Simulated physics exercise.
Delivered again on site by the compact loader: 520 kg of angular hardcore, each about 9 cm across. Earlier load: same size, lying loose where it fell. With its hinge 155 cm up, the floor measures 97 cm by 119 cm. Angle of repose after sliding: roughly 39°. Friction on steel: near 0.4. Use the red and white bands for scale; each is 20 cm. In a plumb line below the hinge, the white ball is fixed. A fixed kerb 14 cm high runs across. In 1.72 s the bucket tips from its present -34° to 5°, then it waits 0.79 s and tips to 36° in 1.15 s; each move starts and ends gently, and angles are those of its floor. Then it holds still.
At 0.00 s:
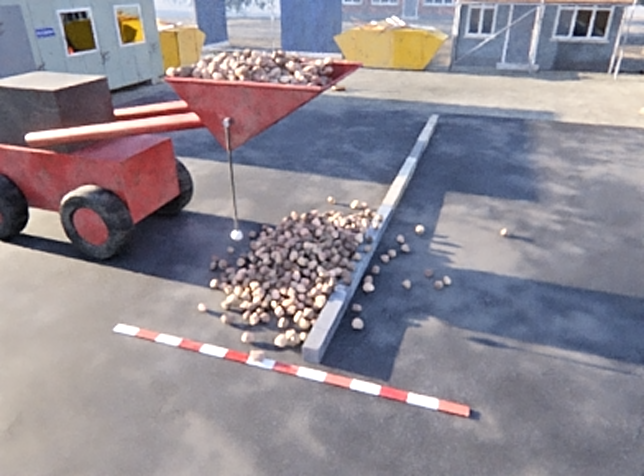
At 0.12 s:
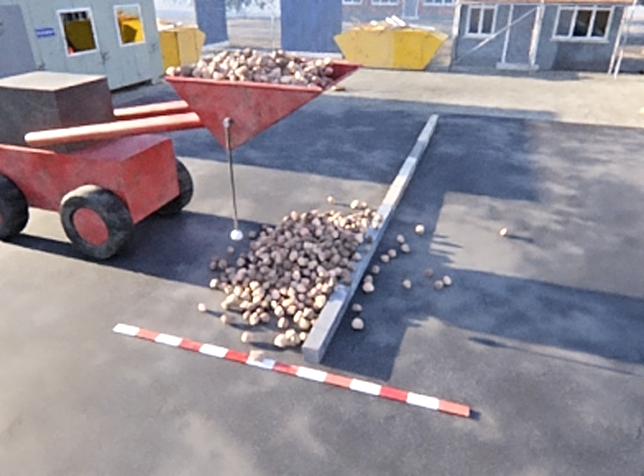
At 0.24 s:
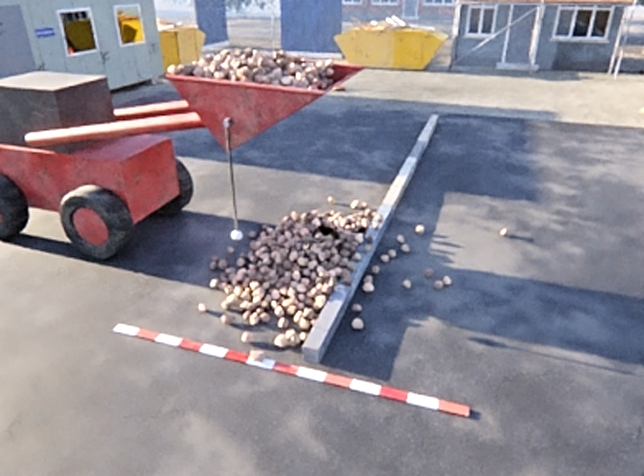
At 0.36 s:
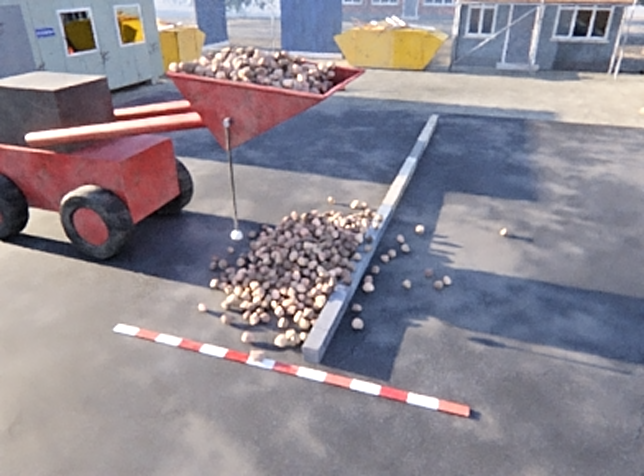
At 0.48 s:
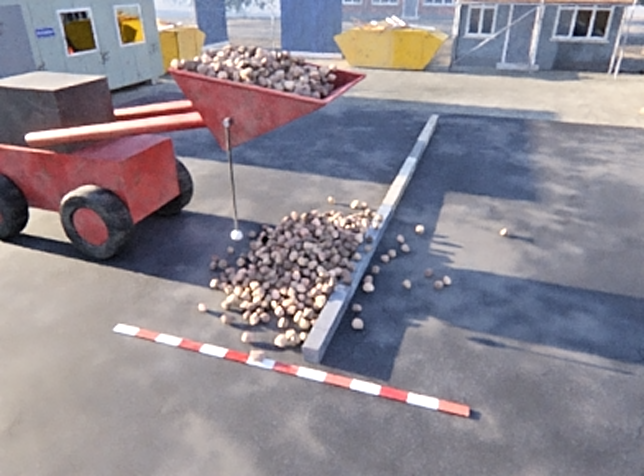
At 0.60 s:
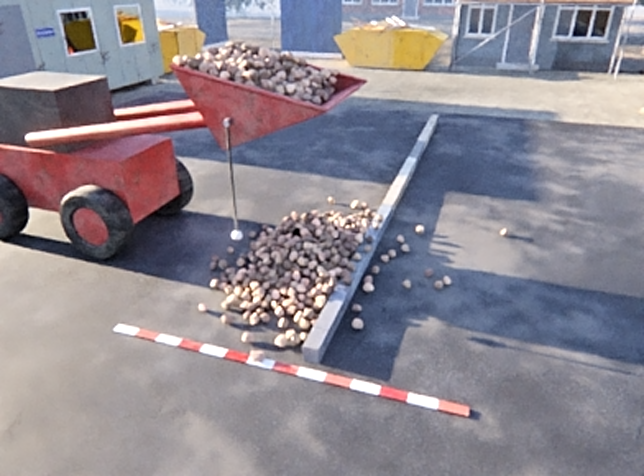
The red loader's raised bucket, heaped with roundish brown stones, starts almost still above a loose pile lying against a pale kerb. Then it tilts slowly and slightly, its right-hand lip dipping, while the stones inside shift a little and the pile on the ground stays unchanged.
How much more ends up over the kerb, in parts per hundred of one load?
Close to 75 parts in a hundred.
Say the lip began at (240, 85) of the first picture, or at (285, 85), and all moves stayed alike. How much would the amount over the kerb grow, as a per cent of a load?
Some 5 percent first and 35 percent second.
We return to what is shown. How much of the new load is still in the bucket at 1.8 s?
About 100 per cent is held.
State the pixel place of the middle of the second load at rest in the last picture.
Around (387, 263).
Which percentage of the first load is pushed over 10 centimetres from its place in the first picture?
About 0 per cent.
After 1.3 s the floor is at -1°; in per cent of one load, 100 in the bucket, 98 on this side of the kerb, 2 over the kerb; the foremost stones are at (432, 257).
After 1.8 s the floor is at 5°; in per cent of one load, 100 in the bucket, 98 on this side of the kerb, 2 over the kerb; the foremost stones are at (432, 257).
After 4.1 s the floor is at 36°; in per cent of one load, 20 in the bucket, 142 on this side of the kerb, 38 over the kerb; the foremost stones are at (448, 270).
After 6.9 s the floor is at 36°; in per cent of one load, 0 in the bucket, 122 on this side of the kerb, 78 over the kerb; the foremost stones are at (506, 286). Net gain over the kerb, 75.
